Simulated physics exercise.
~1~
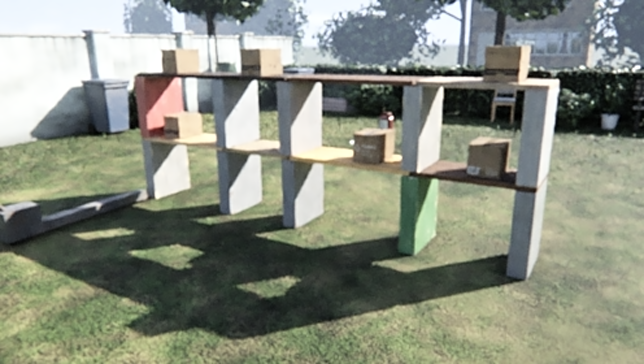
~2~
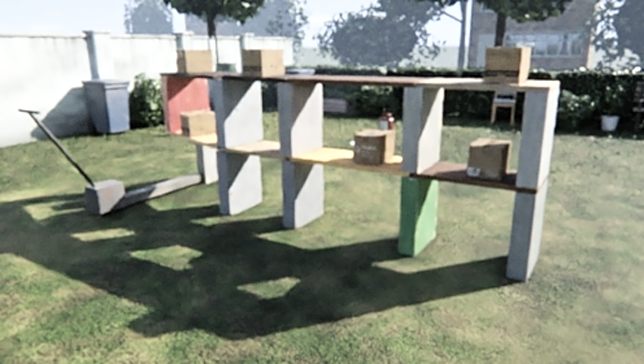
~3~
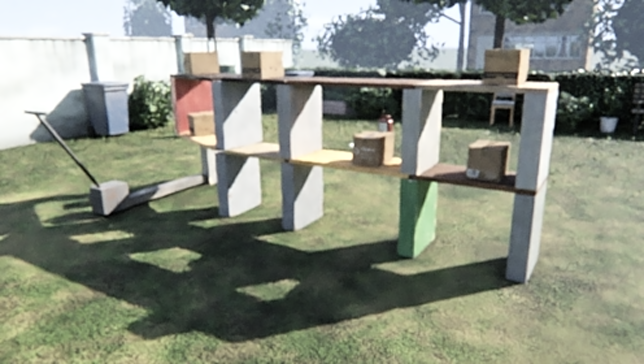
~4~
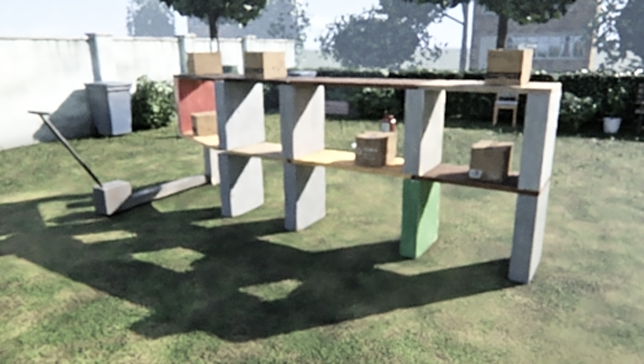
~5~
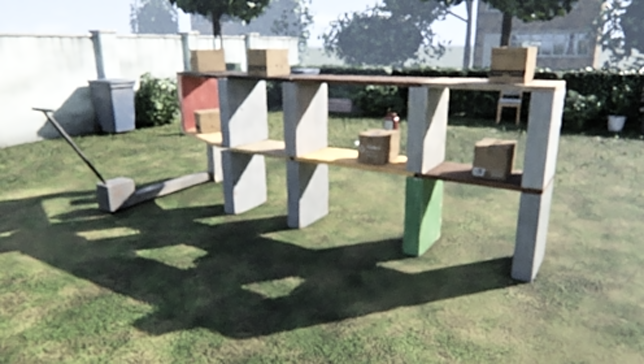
On a sunny lawn, a floor jack pushes the left end of a two-tier board shelf rightward, leaving everything standing.
